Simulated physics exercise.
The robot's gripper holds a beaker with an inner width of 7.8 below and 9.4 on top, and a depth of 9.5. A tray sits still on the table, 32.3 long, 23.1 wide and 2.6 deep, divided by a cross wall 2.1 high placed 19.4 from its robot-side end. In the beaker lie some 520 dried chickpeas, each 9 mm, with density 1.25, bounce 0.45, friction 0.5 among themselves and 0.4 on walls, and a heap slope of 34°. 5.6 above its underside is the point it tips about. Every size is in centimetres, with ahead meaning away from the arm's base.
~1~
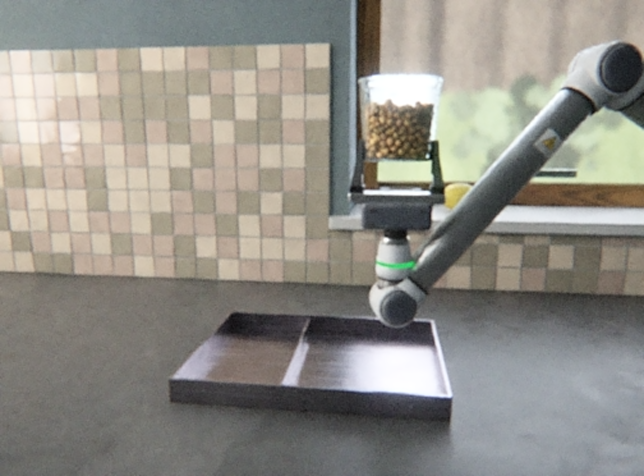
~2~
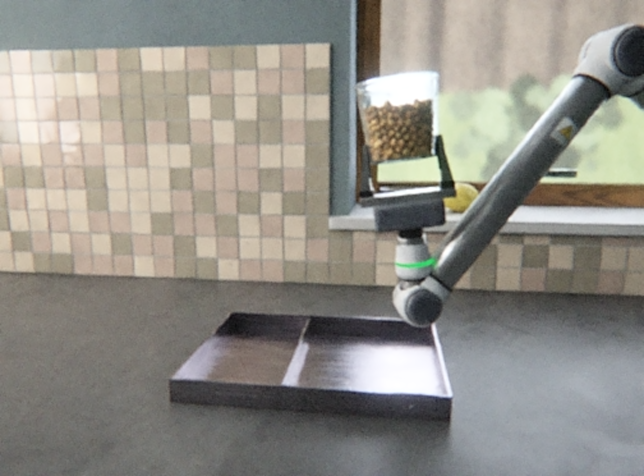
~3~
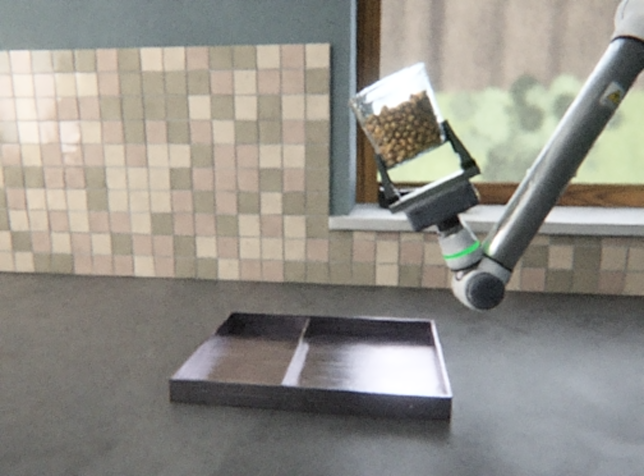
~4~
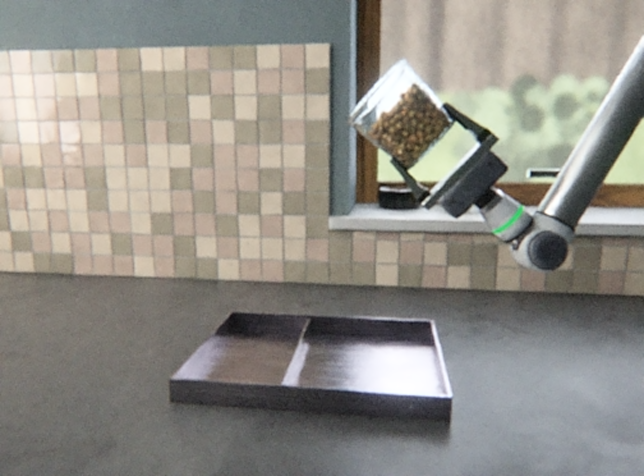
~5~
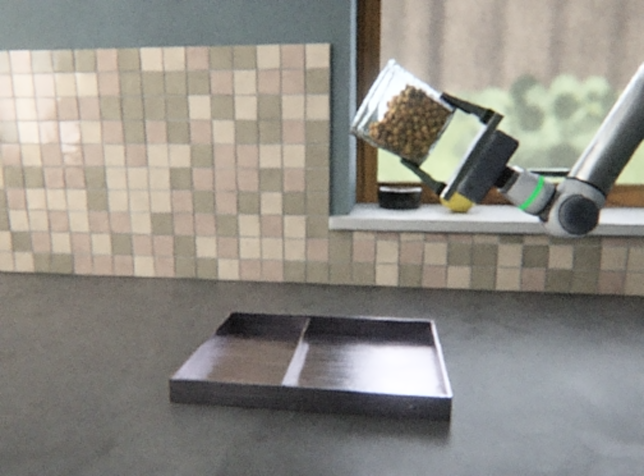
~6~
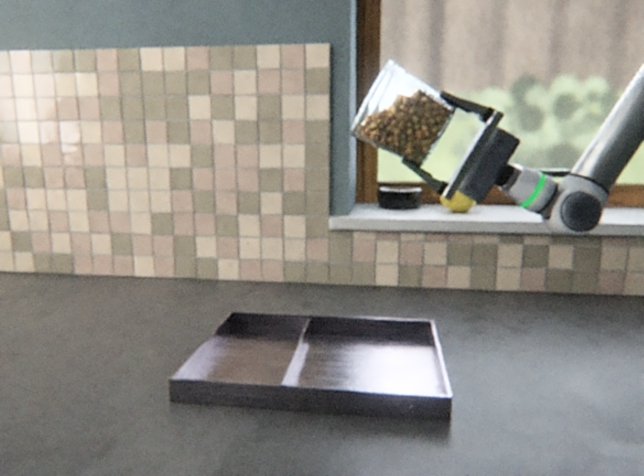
A robot arm tilts a clear beaker of chickpeas steeply left above a divided tray.
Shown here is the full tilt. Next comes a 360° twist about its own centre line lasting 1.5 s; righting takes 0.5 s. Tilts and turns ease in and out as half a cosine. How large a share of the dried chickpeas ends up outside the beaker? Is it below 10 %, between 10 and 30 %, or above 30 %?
It is below 10 %.
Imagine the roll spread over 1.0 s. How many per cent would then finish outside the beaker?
Then roughly 5 per cent.
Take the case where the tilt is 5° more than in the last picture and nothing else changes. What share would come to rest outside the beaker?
It would come to roughly 15 percent.
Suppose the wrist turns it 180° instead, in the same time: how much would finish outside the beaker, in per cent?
Estimate: Near 0 %.
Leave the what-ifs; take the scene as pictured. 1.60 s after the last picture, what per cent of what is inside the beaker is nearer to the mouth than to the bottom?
40 %, roughly.
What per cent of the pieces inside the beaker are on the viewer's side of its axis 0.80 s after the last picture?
About 60 %.
Then, 0.80 s on, tipped 61°, highest piece 37 above the table; 518 in the beaker, 1 in the robot-side part, 3 in flight or on a rim.
Then, 1.60 s on, tipped 55°, highest piece 37 above the table; 505 in the beaker, 12 in the robot-side part, 2 in the far-side part, 1 on the table or floor, 2 in flight or on a rim.
Then, 2.20 s on, upright, highest piece 38 above the table; 504 in the beaker, 15 in the robot-side part, 2 in the far-side part, 1 on the table or floor.
Then, 2.90 s on, upright, highest piece 38 above the table; 504 in the beaker, 15 in the robot-side part, 2 in the far-side part, 1 on the table or floor.
In the end, 504 in the beaker, 15 in the robot-side part, 2 in the far-side part, 1 on the table or floor. That is 3 % outside the beaker.
